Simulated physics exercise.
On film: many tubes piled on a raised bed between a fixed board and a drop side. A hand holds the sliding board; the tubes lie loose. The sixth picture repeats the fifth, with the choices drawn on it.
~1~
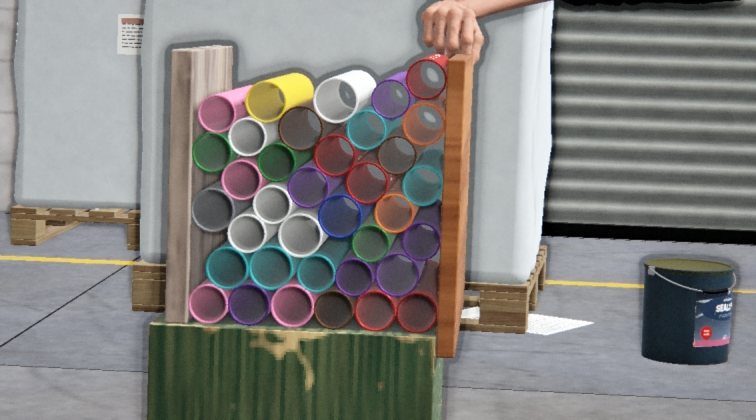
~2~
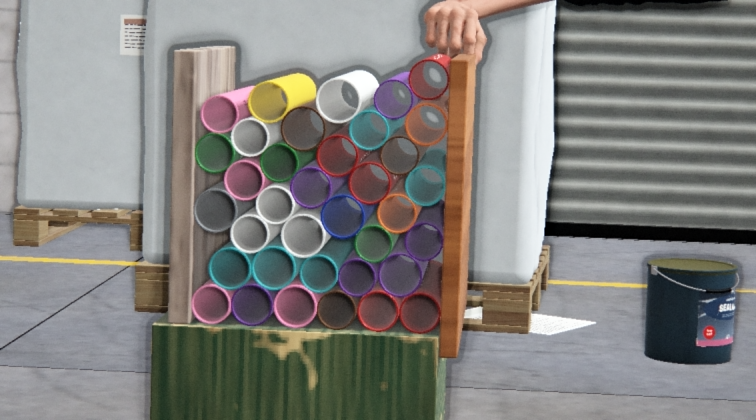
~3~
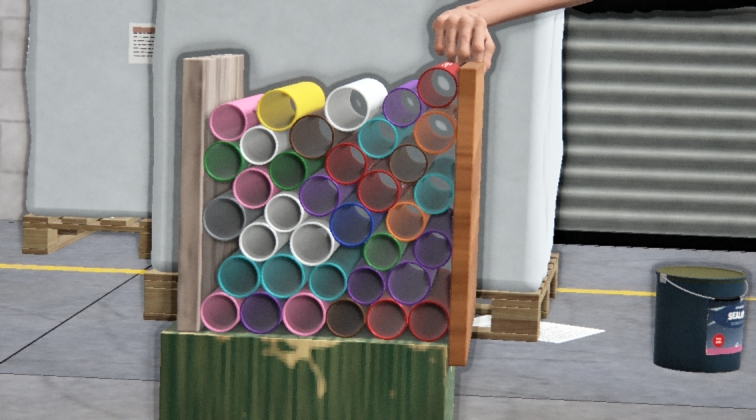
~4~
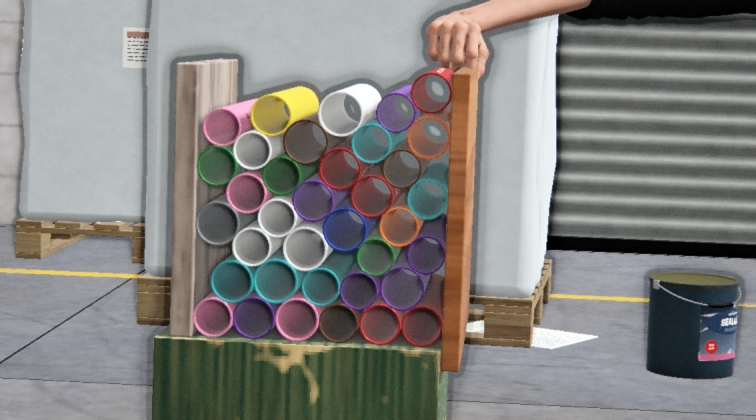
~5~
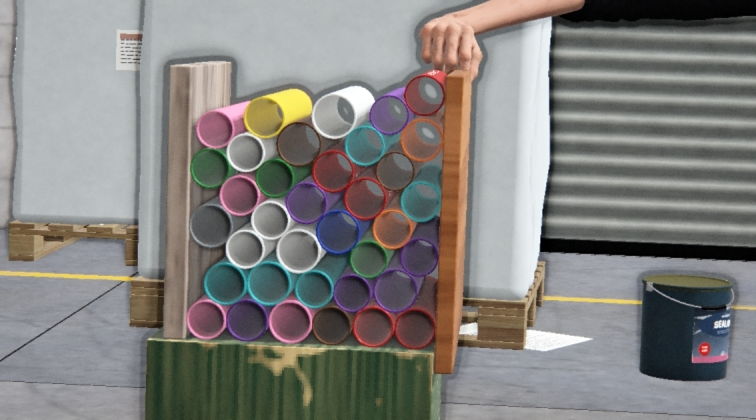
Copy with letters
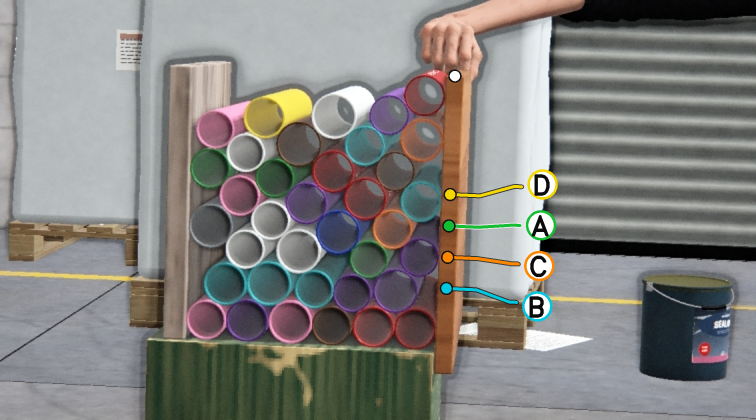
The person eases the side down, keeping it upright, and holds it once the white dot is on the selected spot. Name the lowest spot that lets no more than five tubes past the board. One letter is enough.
At most to A.
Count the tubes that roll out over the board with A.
It comes to three.
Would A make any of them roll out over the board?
Yes, at A.
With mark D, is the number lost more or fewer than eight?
At D, fewer than eight.
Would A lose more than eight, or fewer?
It loses fewer than eight.
On the marked copy, A at (449, 226); B at (447, 289); C at (448, 257); D at (451, 195); the white dot at (455, 76).
With A. Early on, top of the board (443, 143).
Further on, top of the board (440, 219).
At the end, top of the board (440, 225), three out over the board.
As for the rest, B more than five out over the board; C more than five out over the board; D three out over the board.
